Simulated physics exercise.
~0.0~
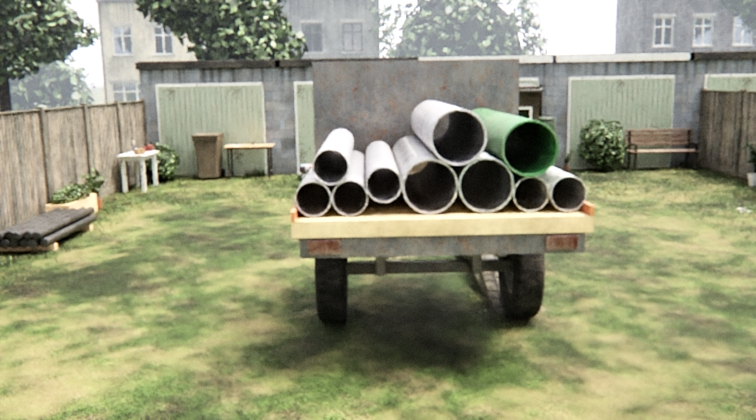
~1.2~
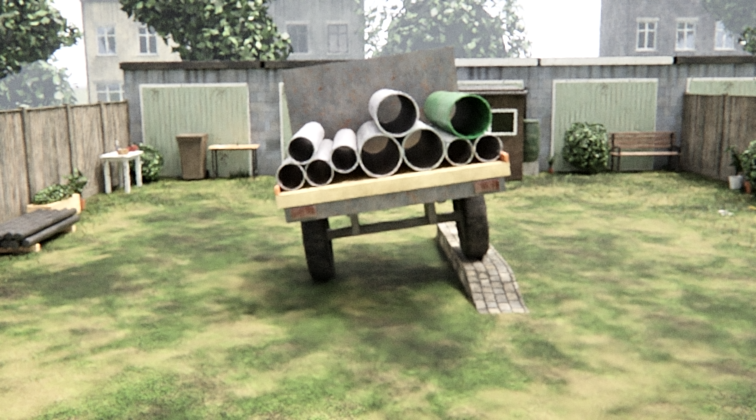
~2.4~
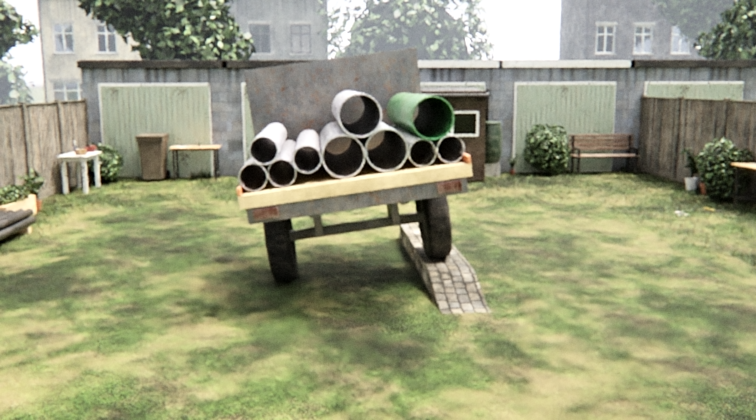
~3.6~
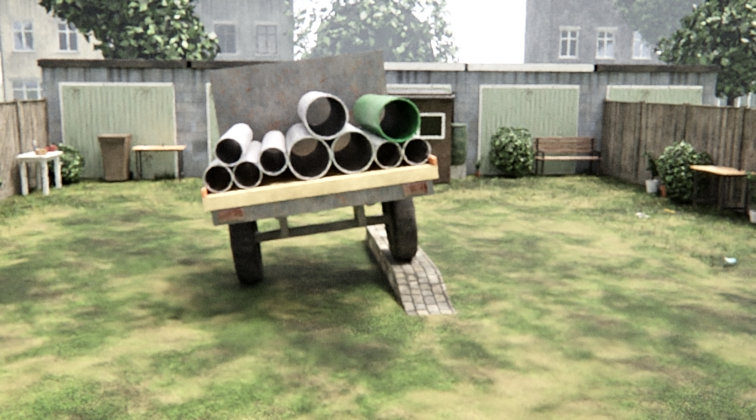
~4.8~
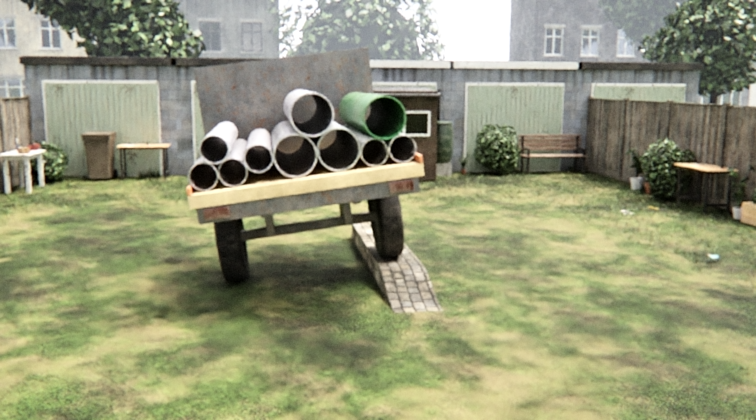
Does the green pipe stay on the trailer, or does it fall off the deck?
The green pipe stays on the trailer, resting on top of other pipes while the deck leans to the left.
